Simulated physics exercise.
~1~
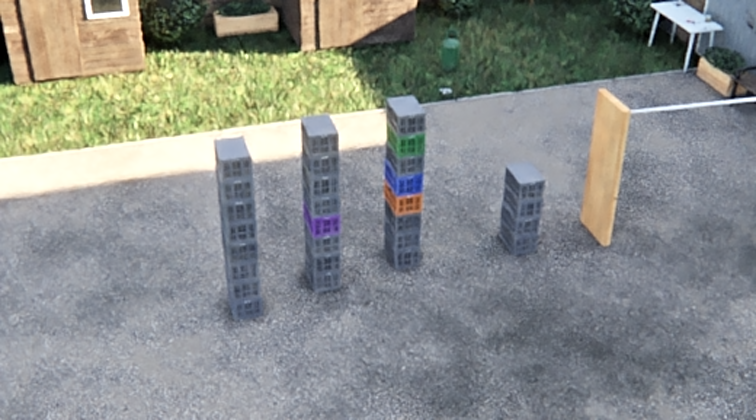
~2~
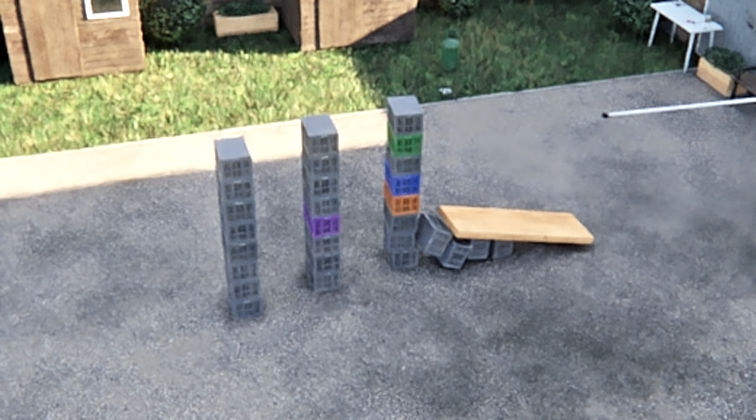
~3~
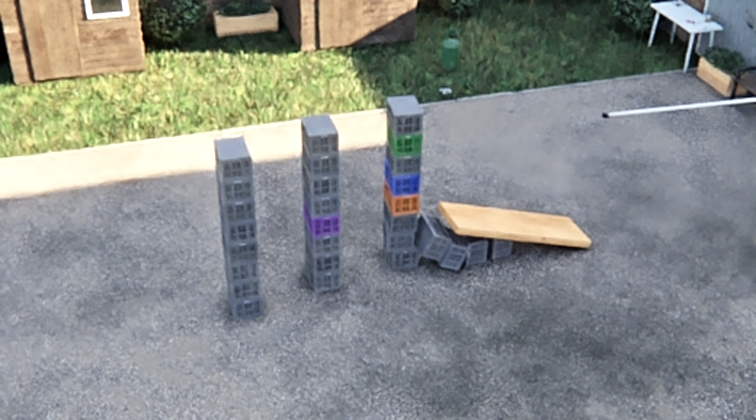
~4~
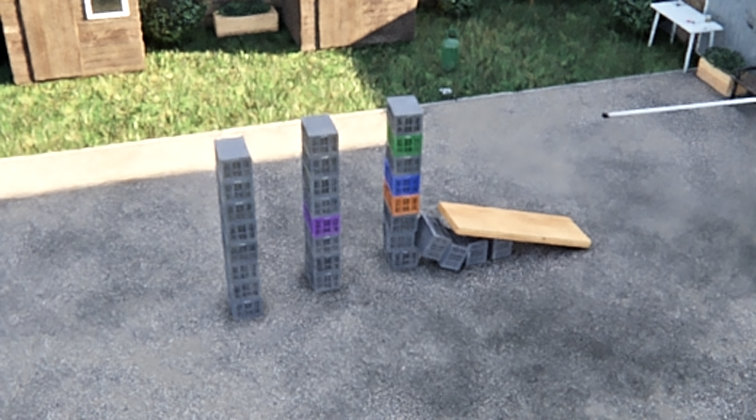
The clip shows four stacks of mostly grey crates on tarmac as an upright wooden board topples left onto the shortest stack, knocking it over. The board settles at a slant on the fallen crates, while the three taller stacks, including the green crate, remain standing.
